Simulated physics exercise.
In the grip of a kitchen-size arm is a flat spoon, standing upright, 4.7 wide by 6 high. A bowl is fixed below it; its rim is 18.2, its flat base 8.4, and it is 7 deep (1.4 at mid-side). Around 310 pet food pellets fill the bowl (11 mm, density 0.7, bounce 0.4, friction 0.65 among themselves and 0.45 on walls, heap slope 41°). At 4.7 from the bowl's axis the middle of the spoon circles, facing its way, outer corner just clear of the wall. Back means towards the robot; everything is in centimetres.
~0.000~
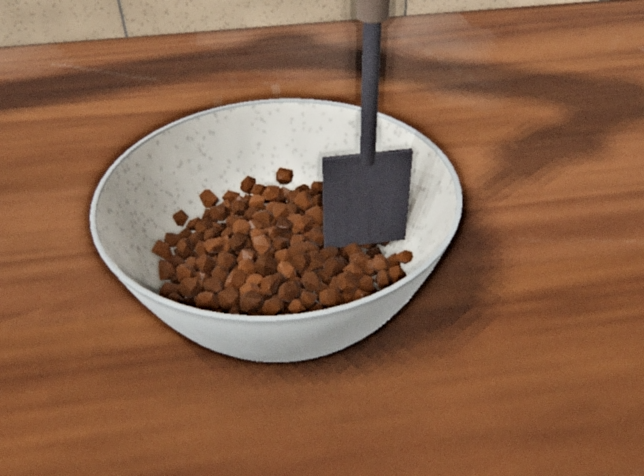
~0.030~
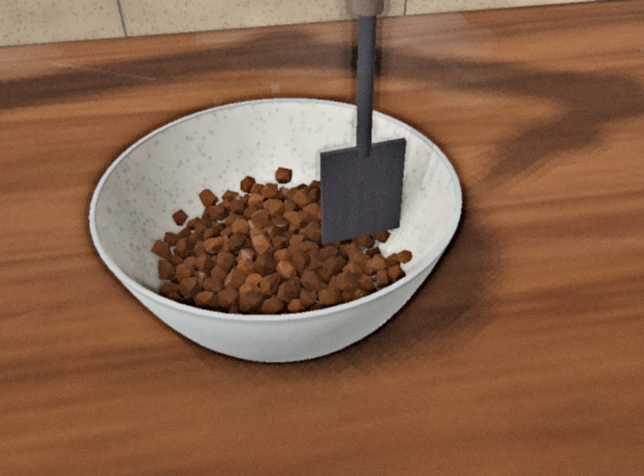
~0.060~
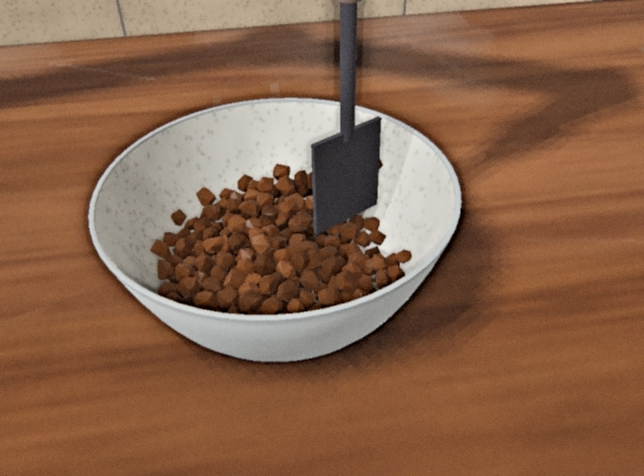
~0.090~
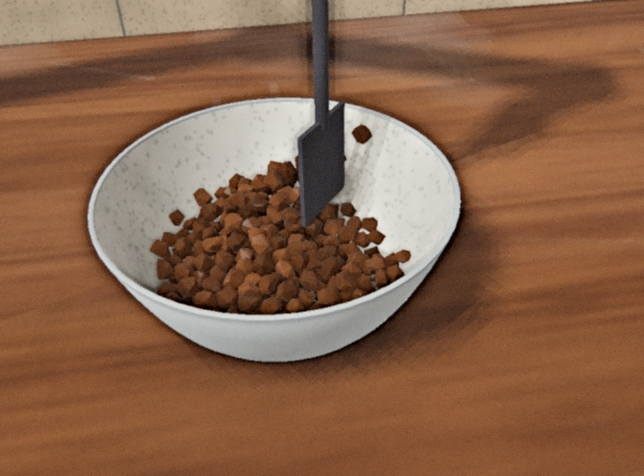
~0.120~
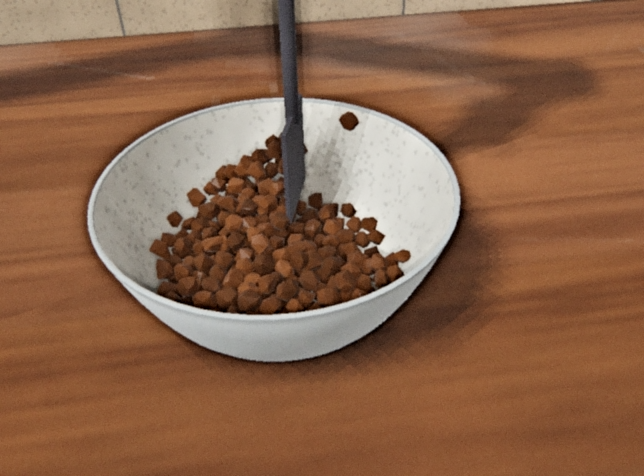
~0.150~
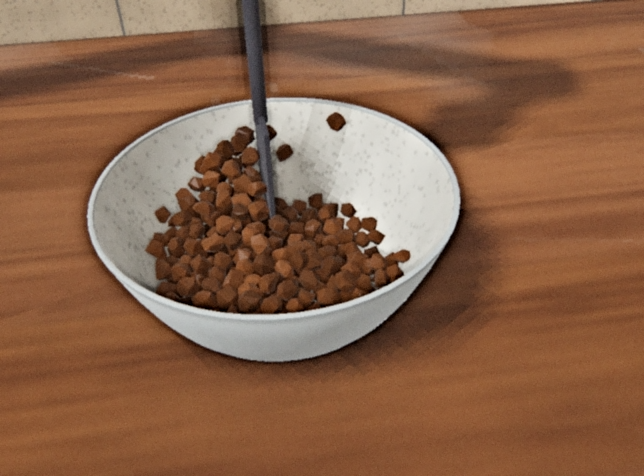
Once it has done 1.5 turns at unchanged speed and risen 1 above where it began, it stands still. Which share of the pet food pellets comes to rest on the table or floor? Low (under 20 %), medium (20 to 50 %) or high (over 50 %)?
Low - under 20 %.
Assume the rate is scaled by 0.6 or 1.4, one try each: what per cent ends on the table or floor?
Around 5 percent on the first try and 30 percent on the second.
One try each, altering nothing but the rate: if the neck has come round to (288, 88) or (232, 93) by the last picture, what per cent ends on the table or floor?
About 5 and 20 per cent.
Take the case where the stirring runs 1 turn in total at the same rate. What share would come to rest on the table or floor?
Roughly 10 per cent.
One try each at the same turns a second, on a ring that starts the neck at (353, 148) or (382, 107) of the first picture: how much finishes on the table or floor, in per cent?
Close to 10 per cent for the first and close to 0 per cent for the second.
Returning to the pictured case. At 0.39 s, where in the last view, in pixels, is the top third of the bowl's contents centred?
The upper third is centred close to (327, 289).
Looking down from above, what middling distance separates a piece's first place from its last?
Near 5 cm.
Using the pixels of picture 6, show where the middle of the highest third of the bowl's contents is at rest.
The centre is near pixel (223, 275).
By 0.39 s, 266° round, highest piece 8 above the table; 309 in the bowl, 5 in flight or on the tool.
By 0.63 s, 79° round, highest piece 9 above the table; 290 in the bowl, 15 on the table or floor, 9 in flight or on the tool.
By 0.95 s, 180° round, highest piece 7 above the table; 279 in the bowl, 33 on the table or floor, 2 in flight or on the tool.
By 1.65 s, 180° round, highest piece 6 above the table; 279 in the bowl, 35 on the table or floor.
Final count, 279 in the bowl, 35 on the table or floor. That is 11 % on the table or floor.
